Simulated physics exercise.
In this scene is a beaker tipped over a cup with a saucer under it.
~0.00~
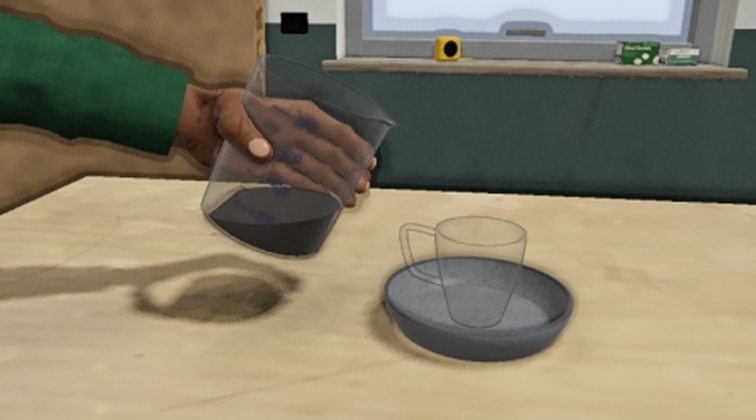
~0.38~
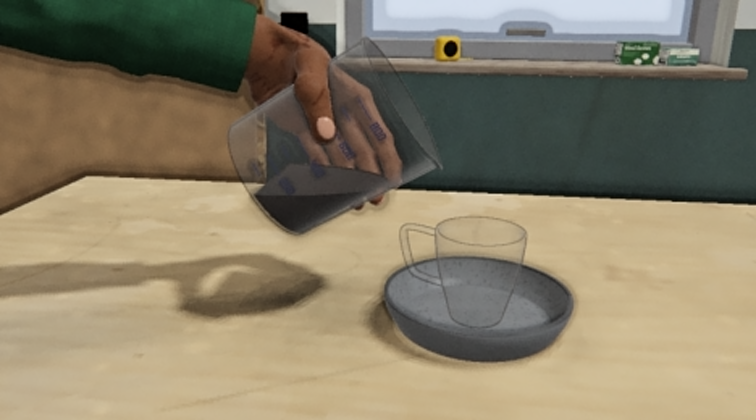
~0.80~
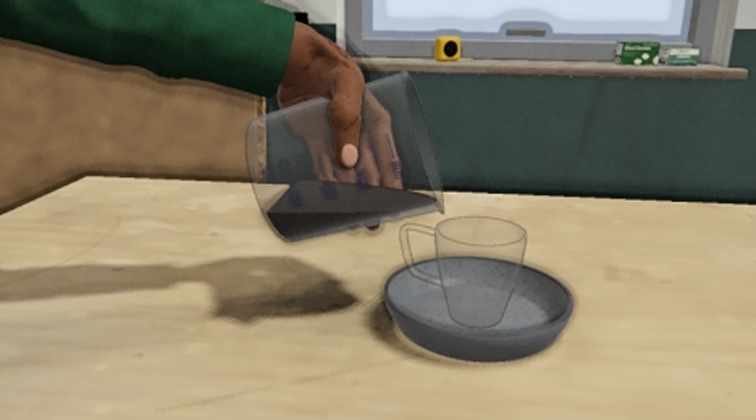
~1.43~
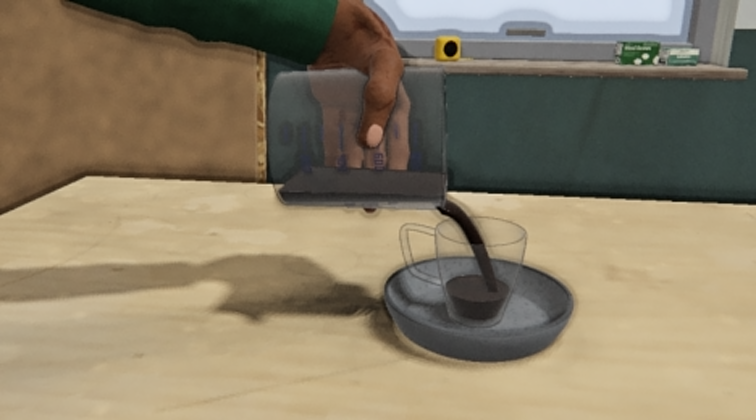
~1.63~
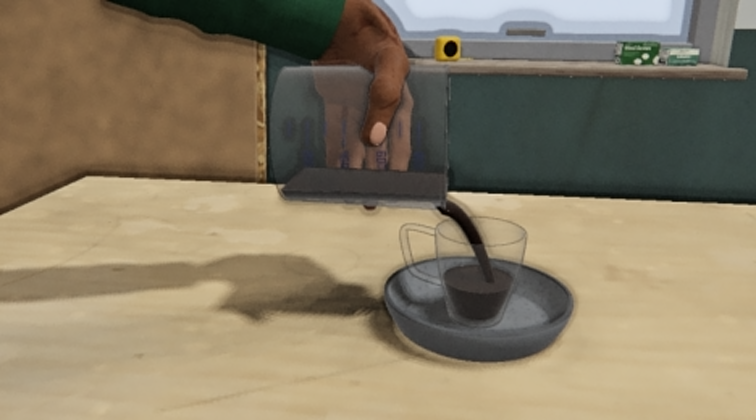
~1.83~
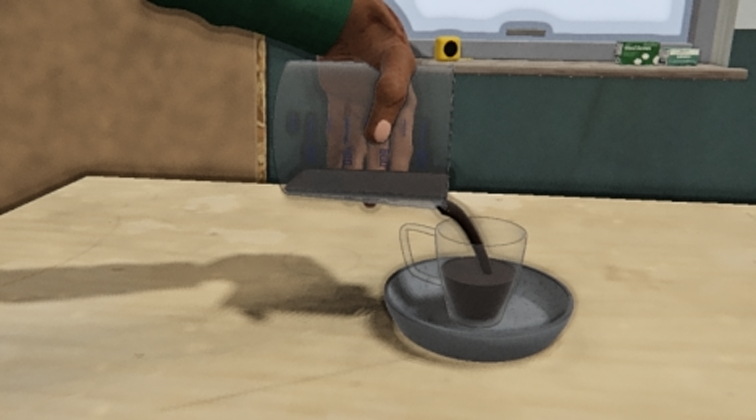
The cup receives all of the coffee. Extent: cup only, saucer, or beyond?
Cup only.
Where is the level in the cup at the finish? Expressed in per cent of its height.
My guess is close to 75 per cent.
After 2.2 s, the cup is about two thirds full; the saucer is dry.
After 2.5 s, the cup is about three quarters full; the saucer is dry.
After 3.7 s, the cup is about three quarters full; the saucer is dry.
